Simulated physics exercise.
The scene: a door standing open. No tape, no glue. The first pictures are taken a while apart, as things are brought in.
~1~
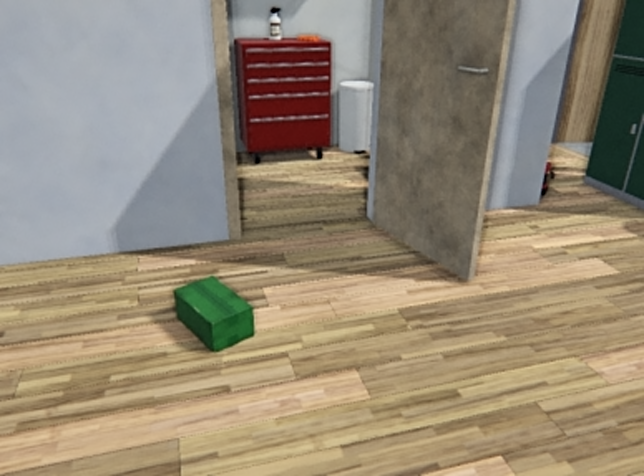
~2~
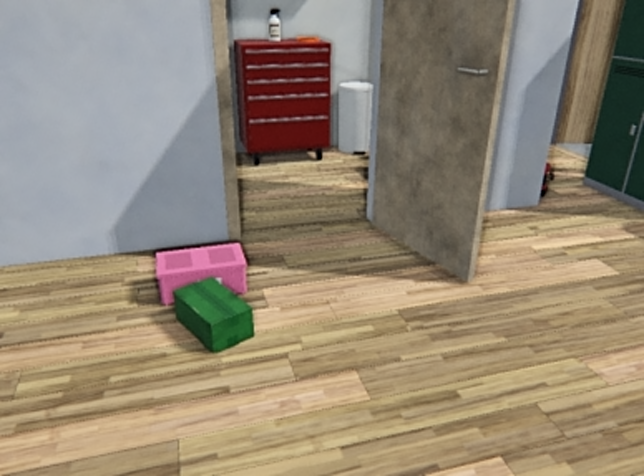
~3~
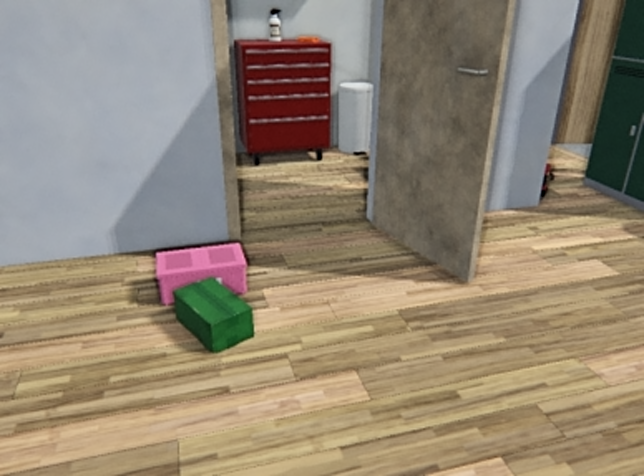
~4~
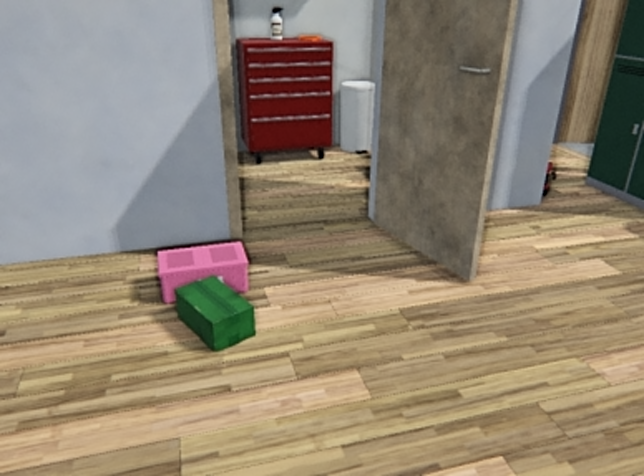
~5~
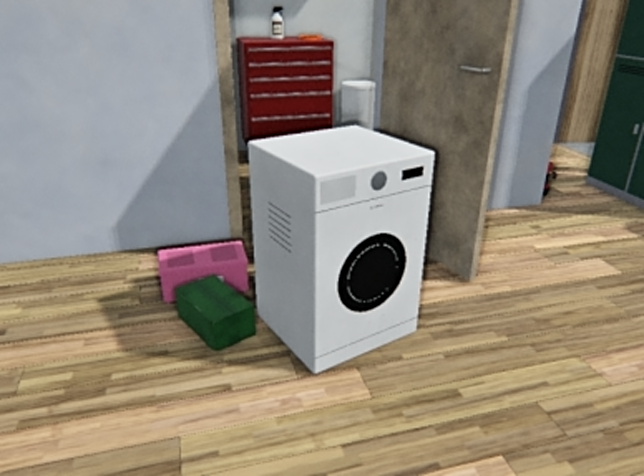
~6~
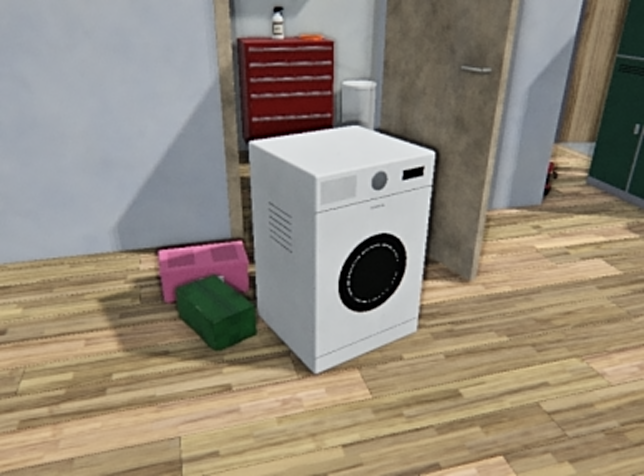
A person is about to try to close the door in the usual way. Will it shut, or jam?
In the end the door is blocked.
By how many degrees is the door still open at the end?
About 65°.
Then, 0.60 s later than the last frame, door at 87°.
Then, 0.80 s later than the last frame, door at 75°.
When it is over, door at 64°; all 3 as before. End places, in pixels of the last picture, white appliance near (334, 243).
